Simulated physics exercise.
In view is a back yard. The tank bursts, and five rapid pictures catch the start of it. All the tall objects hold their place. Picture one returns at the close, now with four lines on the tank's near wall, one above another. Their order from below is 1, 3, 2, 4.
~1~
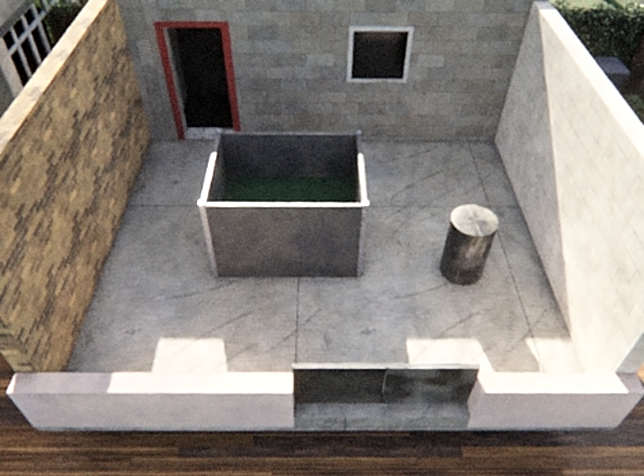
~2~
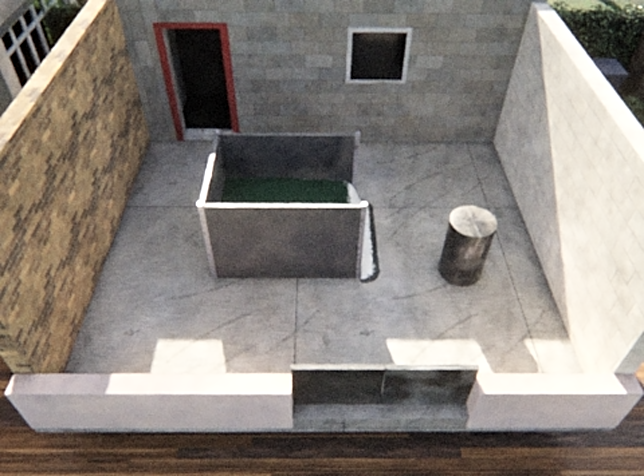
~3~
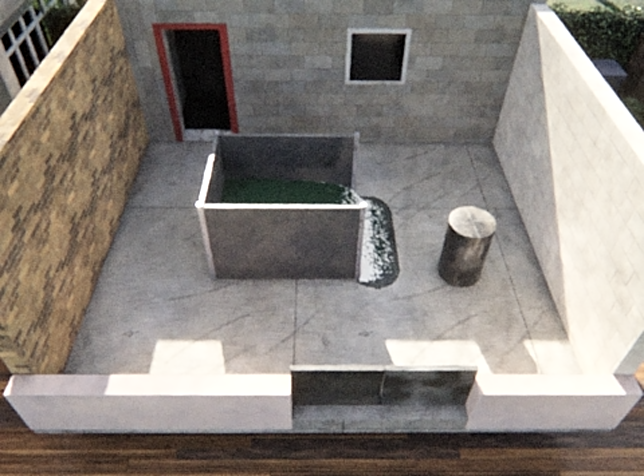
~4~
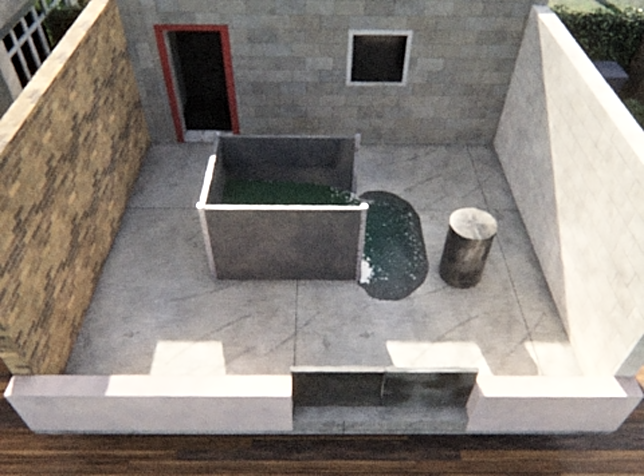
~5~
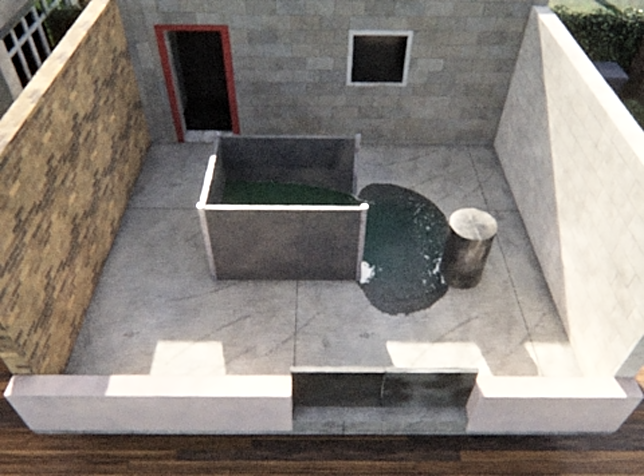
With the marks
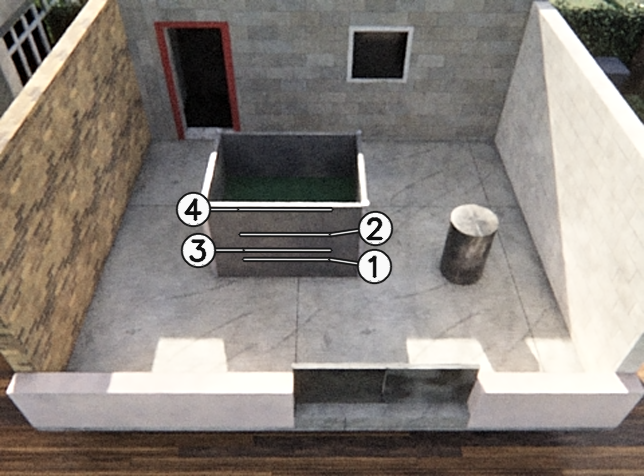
Dark green water sits still in an open-topped gray tank in a walled back yard, then starts to pour out over the tank's right side. It runs down onto the paved ground and spreads rightward in a widening, rounded pool, reaching the short cylinder while the tank and walls stay put.
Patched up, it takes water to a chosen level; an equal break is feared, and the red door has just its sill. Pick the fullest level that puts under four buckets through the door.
Use line 2.
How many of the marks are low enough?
Three.
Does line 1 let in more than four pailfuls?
No, not at all.
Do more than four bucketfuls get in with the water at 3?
No.
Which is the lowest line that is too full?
4 it is.
In white, 1 at (287, 259); 2 at (285, 234); 3 at (286, 250); 4 at (284, 209); from the bottom up 1, 3, 2, 4.
For line 1, nothing gets over.
For line 2, a bucket or two gets in.
For line 3, nothing gets over.
For line 4, about 13 bucketfuls get in.
